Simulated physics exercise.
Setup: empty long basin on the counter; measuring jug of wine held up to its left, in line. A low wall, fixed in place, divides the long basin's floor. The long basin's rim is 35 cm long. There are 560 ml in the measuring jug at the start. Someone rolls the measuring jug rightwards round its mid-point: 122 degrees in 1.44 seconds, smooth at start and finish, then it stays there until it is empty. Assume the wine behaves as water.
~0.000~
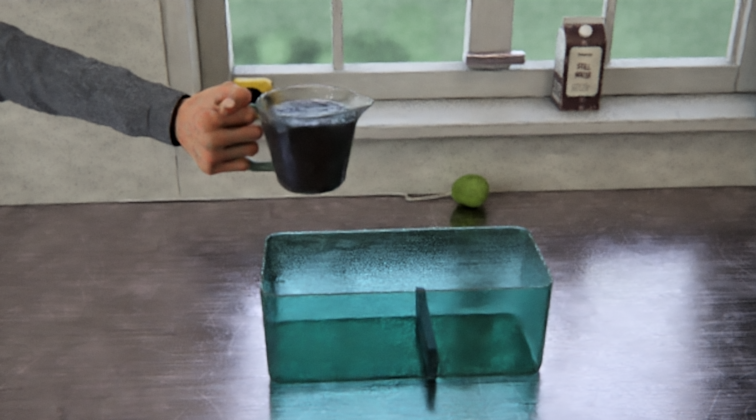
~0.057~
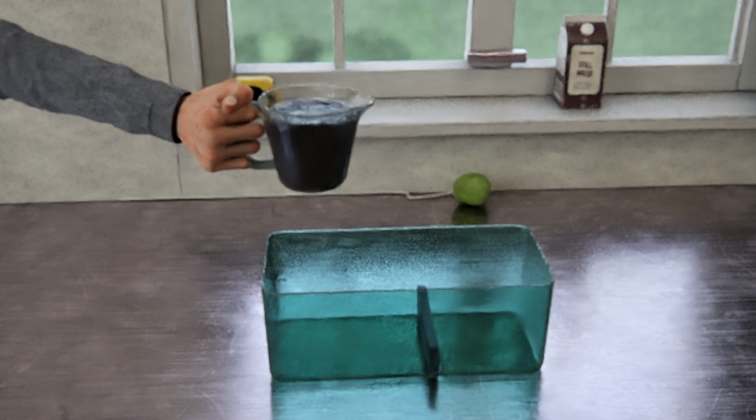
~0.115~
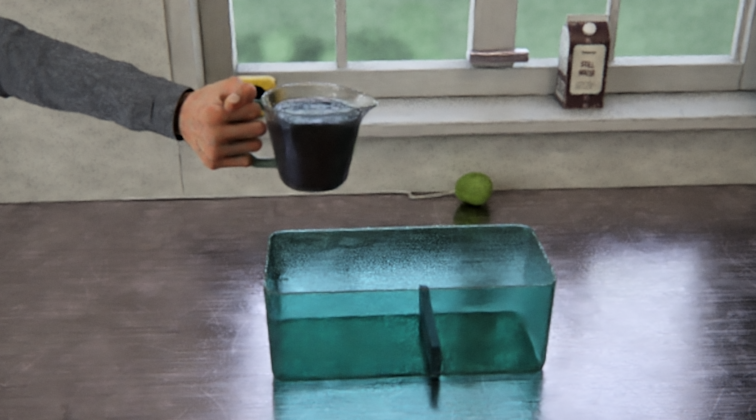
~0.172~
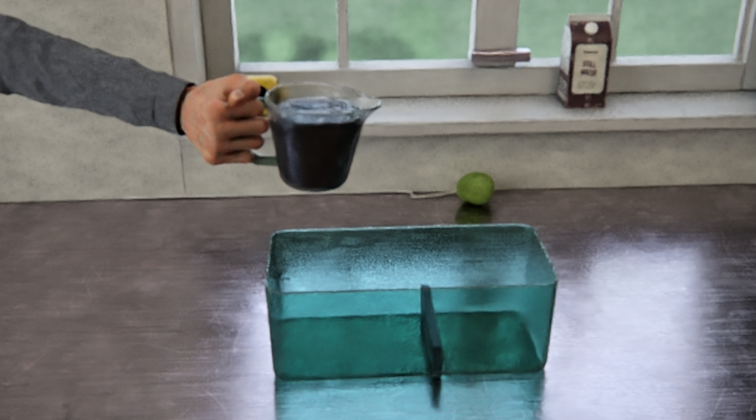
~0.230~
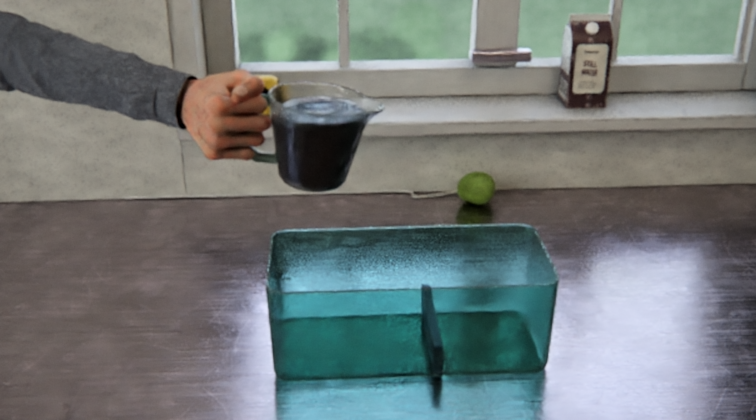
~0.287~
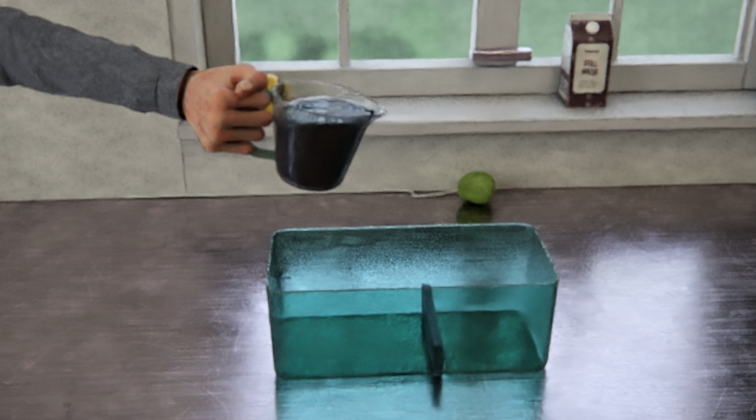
A hand holds a jug of dark liquid above a teal basin and gradually tilts it rightwards.
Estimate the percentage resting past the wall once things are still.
I would say roughly 51 percent.
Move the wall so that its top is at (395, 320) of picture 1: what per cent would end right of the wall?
With the wall placed like that, close to 85 per cent.
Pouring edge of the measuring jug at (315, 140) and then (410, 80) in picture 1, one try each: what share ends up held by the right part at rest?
5 then 85 %.
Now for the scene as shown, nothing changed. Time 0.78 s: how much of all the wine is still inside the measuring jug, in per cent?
58 %.
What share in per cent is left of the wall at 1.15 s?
Roughly 40 in a hundred.
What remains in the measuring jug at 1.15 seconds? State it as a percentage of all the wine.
Close to 3 percent of the whole amount.
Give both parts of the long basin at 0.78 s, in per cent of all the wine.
Lab note: Left near 2, right near 14.
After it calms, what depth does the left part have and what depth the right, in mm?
Left roughly 8 mm; right roughly 14 mm.
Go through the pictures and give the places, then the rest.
In the first frame, it leans 0°; its right rim is at (374, 101); the wine meets the walls at (263, 113) and (357, 111); the long basin's rim runs from (263, 264) to (540, 256); the wall's top is at (426, 317).
In the second frame, it leans 0°; its right rim is at (376, 100); the wine meets the walls at (265, 111) and (359, 110).
In the third frame, it leans 2°; its right rim is at (379, 101); the wine meets the walls at (268, 111) and (360, 110).
In the fourth frame, it leans 4°; its right rim is at (382, 103); the wine meets the walls at (271, 110) and (365, 110).
In the fifth frame, it leans 8°; its right rim is at (385, 107); the wine meets the walls at (274, 110) and (369, 110).
In the sixth frame, it leans 12°; its right rim is at (387, 111); the wine meets the walls at (276, 111) and (374, 111).
After 0.78 s the tilt is 69° and 59 per cent is still to pour, 2 is left of the wall and 14 right of it.
After 1.15 s the tilt is 110° and 3 per cent is still to pour, 39 is left of the wall and 50 right of it.
After 1.53 s the tilt is 122° and 0 per cent is still to pour, 48 is left of the wall and 51 right of it.
After 1.94 s the tilt is 122° and 0 per cent is still to pour, 48 is left of the wall and 51 right of it.
In the end 48 per cent lies left of the wall, 51 right of it and 1 outside.
